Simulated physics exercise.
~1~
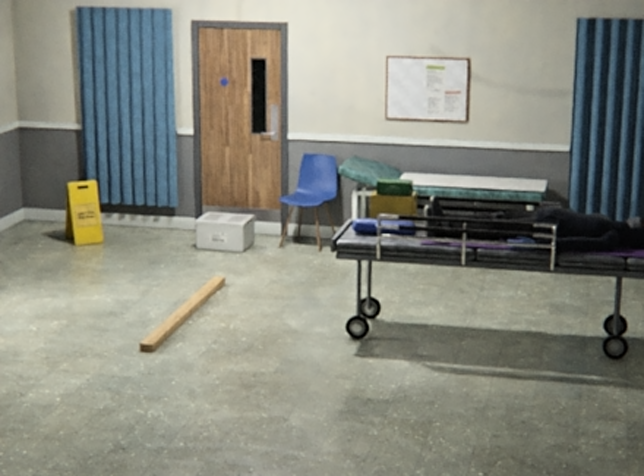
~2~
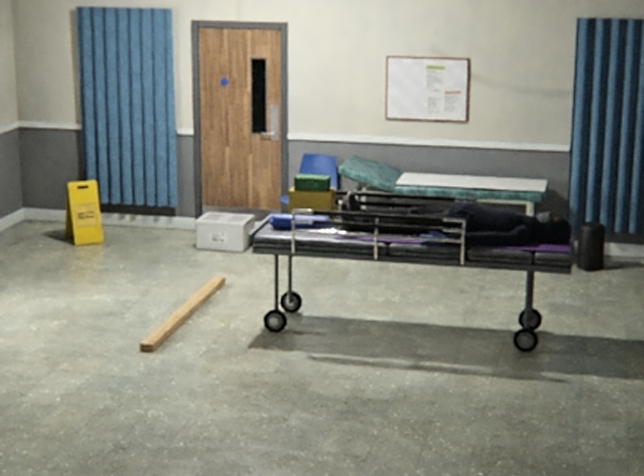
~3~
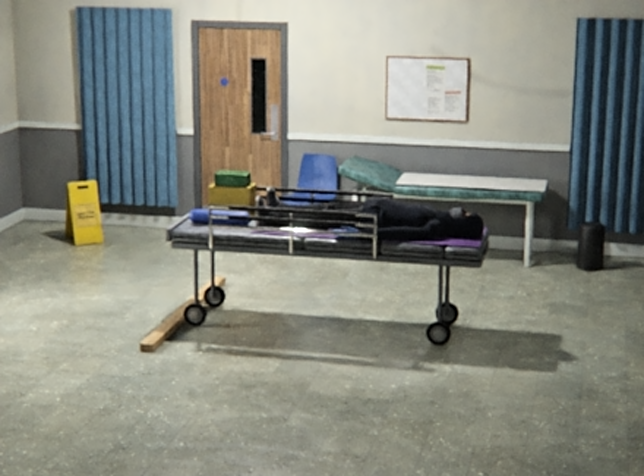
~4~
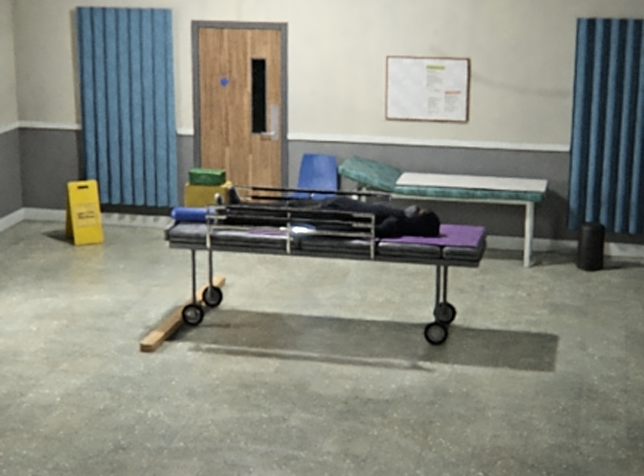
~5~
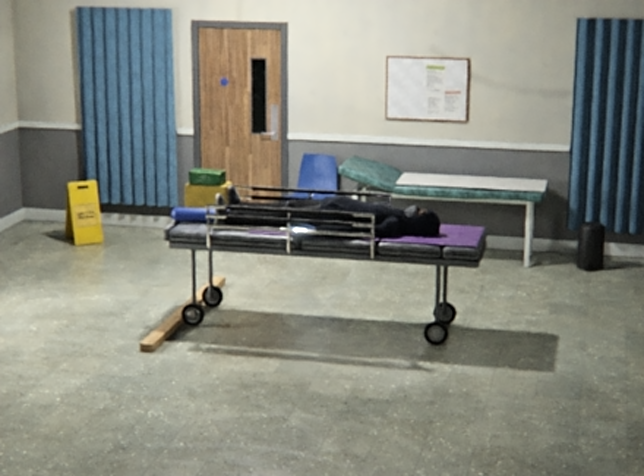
In a hospital room, a trolley carrying a dark figure rolls left and stops at a wooden sill.
